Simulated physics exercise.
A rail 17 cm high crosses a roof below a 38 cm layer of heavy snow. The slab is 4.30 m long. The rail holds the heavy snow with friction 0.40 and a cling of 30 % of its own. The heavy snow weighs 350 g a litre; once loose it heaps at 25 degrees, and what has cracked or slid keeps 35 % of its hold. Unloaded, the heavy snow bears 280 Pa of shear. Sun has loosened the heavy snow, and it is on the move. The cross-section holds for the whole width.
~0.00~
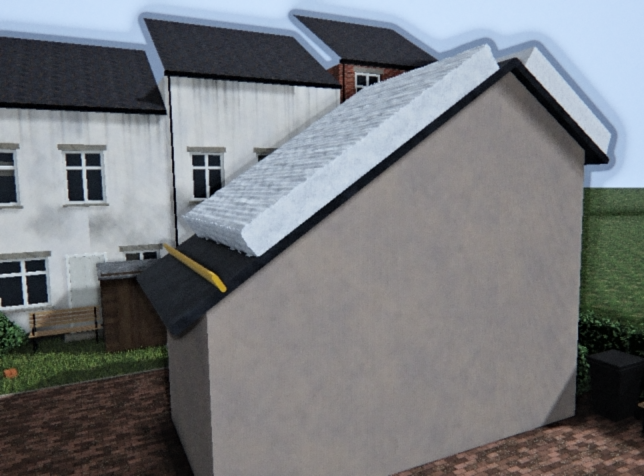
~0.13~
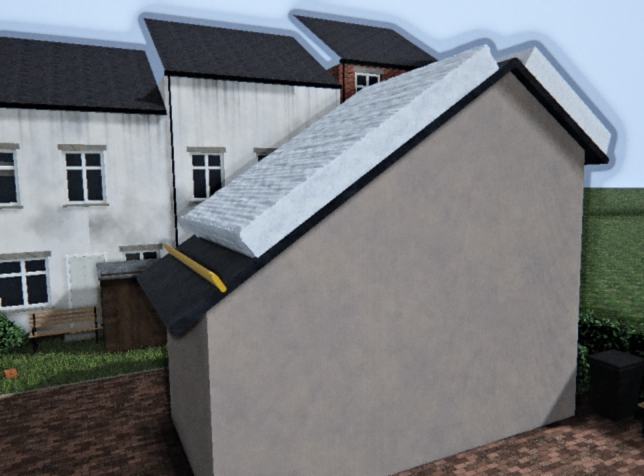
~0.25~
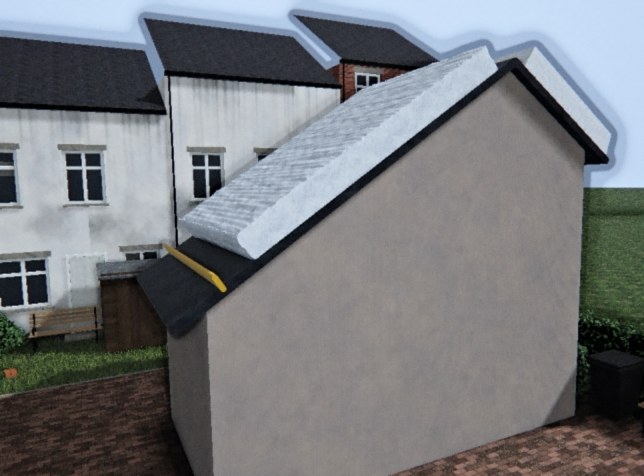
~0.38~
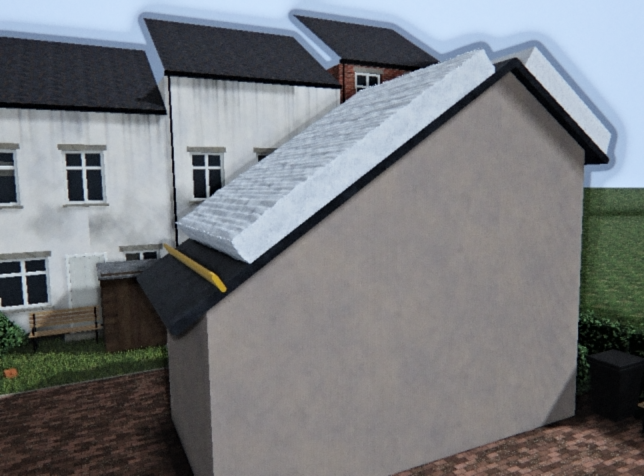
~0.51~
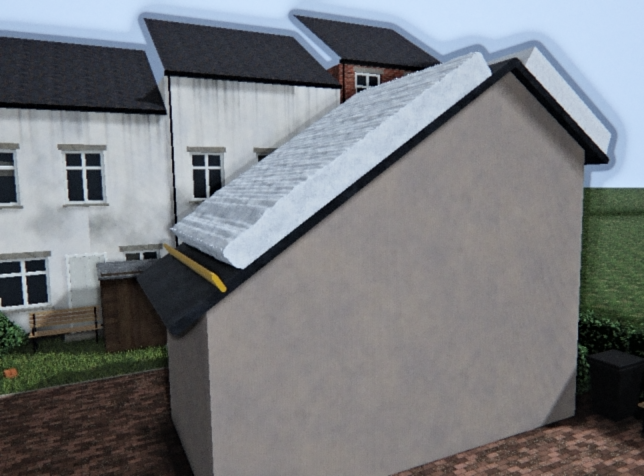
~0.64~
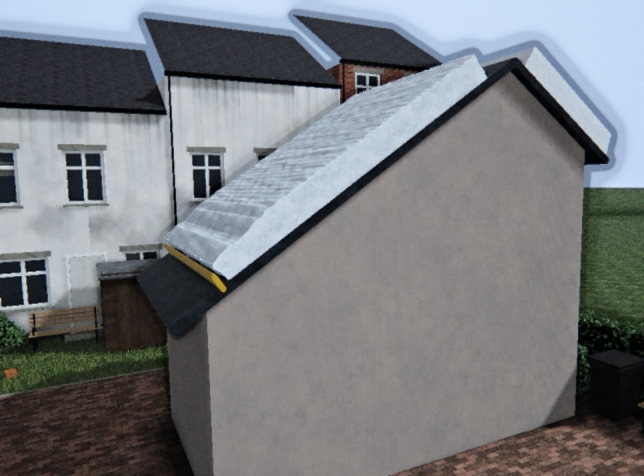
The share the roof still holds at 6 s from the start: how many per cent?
About 33 %.
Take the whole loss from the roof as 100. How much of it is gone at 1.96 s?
Some 20 per cent.
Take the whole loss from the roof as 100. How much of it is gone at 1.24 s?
About 0 %.
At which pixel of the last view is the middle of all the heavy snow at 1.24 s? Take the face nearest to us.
Near (328, 183).
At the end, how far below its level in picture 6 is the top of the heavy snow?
Some 1.8 m.
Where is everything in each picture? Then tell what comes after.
In the first picture, front end of the heavy snow at (241, 234).
In the second picture, front end of the heavy snow at (240, 235), its middle shifted 1.2 cm.
In the third picture, front end of the heavy snow at (237, 239), its middle shifted 4.7 cm.
In the fourth picture, front end of the heavy snow at (232, 244), its middle shifted 10 cm.
In the fifth picture, front end of the heavy snow at (224, 254), its middle shifted 19 cm.
In the sixth picture, front end of the heavy snow at (214, 265), its middle shifted 29 cm.
By 1.24 s, 99 % of the snow is on the roof.
By 1.96 s, 84 % of the snow is on the roof.
By 2.68 s, 63 % of the snow is on the roof.
By 3.40 s, 47 % of the snow is on the roof.
By 6.00 s, at the end, 33 % of the snow is on the roof.
